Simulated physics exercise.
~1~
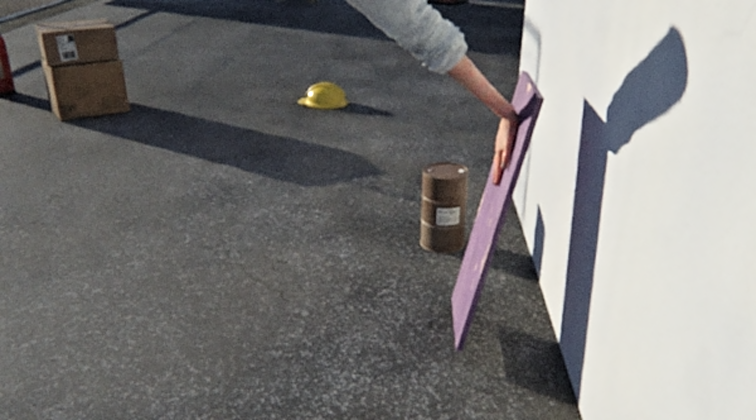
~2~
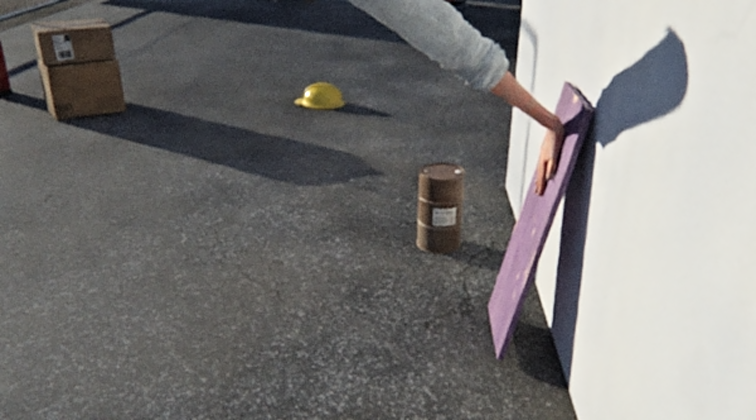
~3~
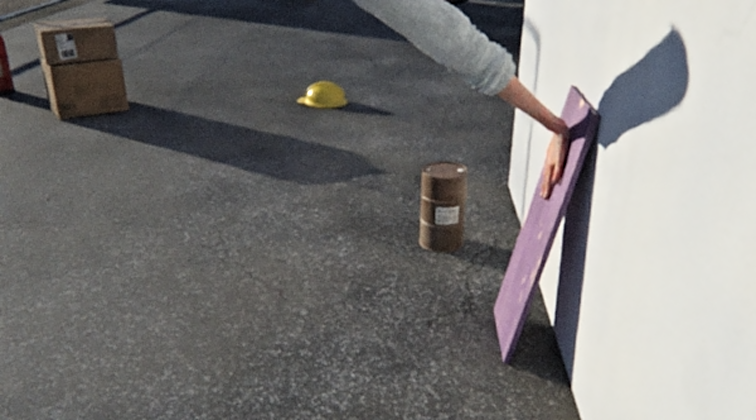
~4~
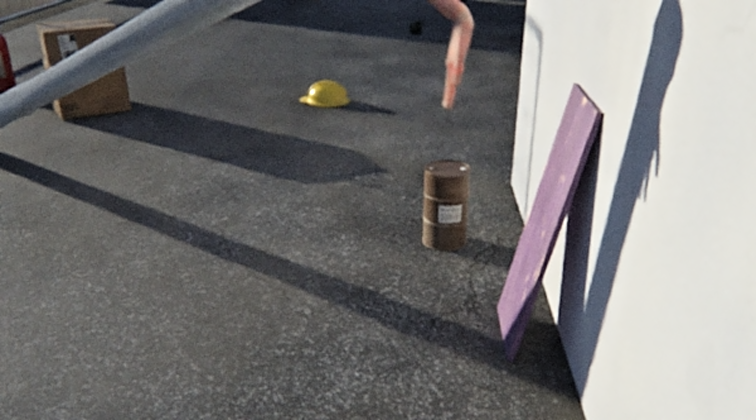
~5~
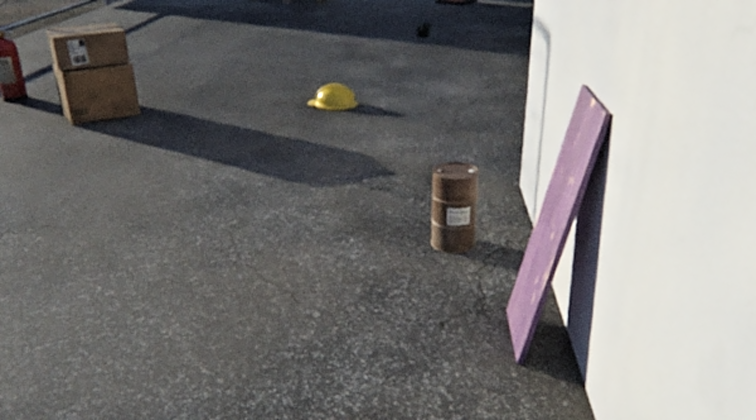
A purple board was moved right by a hand and leant against a white wall, near a brown canister on dark ground. The hand then let go and drew back out of view, and the board stayed leaning there, with the canister still standing.
